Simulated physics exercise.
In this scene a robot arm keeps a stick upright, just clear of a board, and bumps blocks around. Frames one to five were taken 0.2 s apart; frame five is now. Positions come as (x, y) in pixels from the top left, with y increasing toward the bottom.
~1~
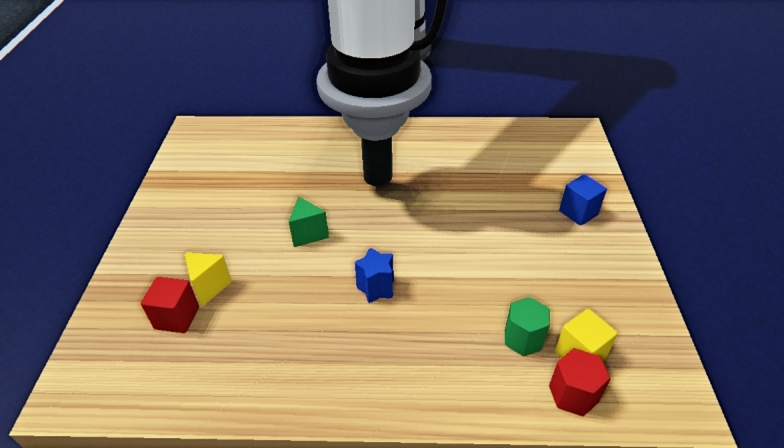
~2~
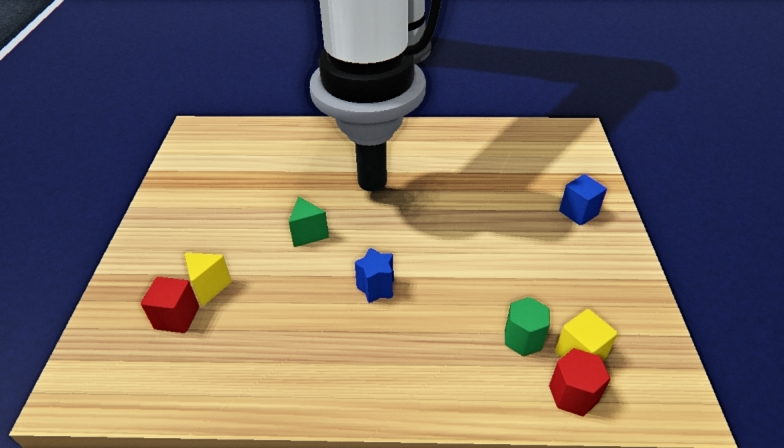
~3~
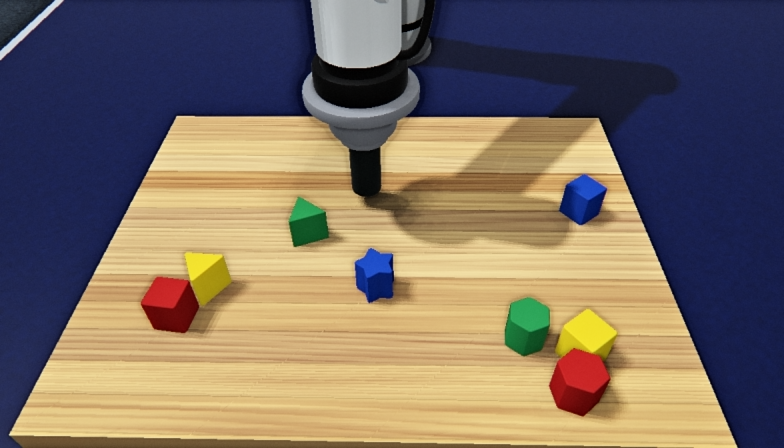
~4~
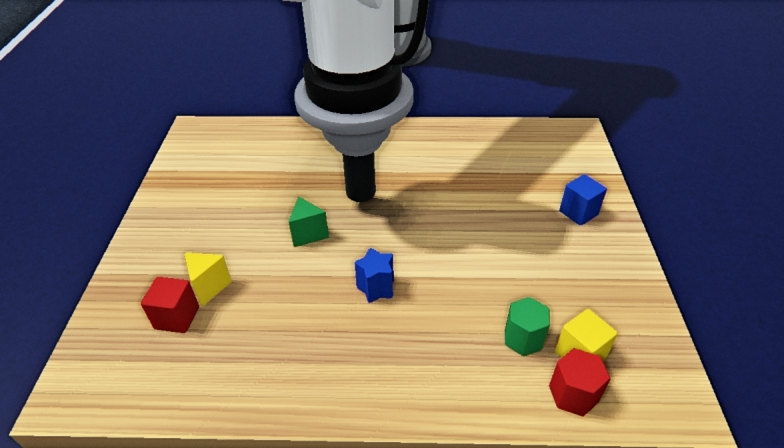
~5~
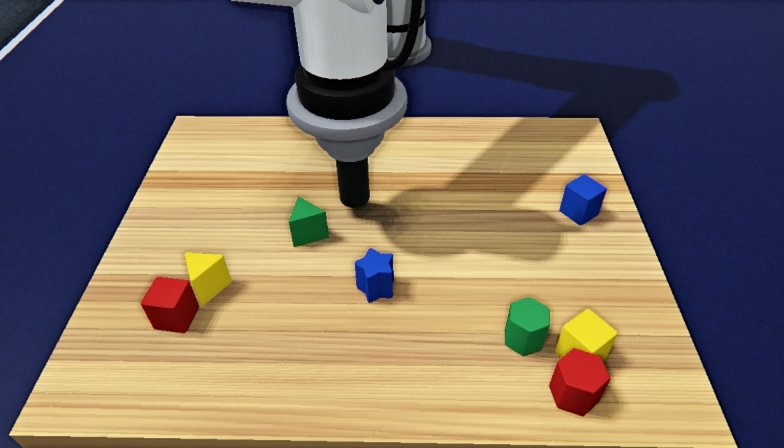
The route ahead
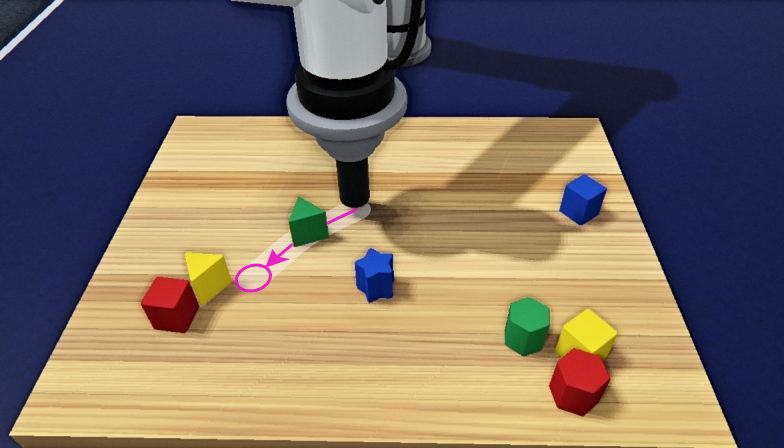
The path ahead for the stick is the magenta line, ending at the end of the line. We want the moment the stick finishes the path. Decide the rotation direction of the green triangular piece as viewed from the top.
Looking down on the board, it turns clockwise.
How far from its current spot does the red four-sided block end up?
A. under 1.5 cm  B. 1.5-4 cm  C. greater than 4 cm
Letter A.
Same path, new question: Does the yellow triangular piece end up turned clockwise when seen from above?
In short: No.
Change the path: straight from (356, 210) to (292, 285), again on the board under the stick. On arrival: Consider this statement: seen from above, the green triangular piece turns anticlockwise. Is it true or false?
Answer: False.
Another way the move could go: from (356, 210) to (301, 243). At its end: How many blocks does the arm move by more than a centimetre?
It will shift just one block.
Path on the board, from (356, 210) over (320, 227) and (286, 250) to (253, 278).
What follows on the original path. One third of the way, stick at (318, 217); green triangular piece at (293, 214).
Two thirds of the way, stick at (284, 239); green triangular piece at (254, 236), turned 20° clockwise.
At the end, stick at (250, 267); red four-sided block at (160, 296), turned 10° clockwise; yellow triangular piece at (184, 271), turned 30° anticlockwise; green triangular piece at (215, 252), turned 65° clockwise.
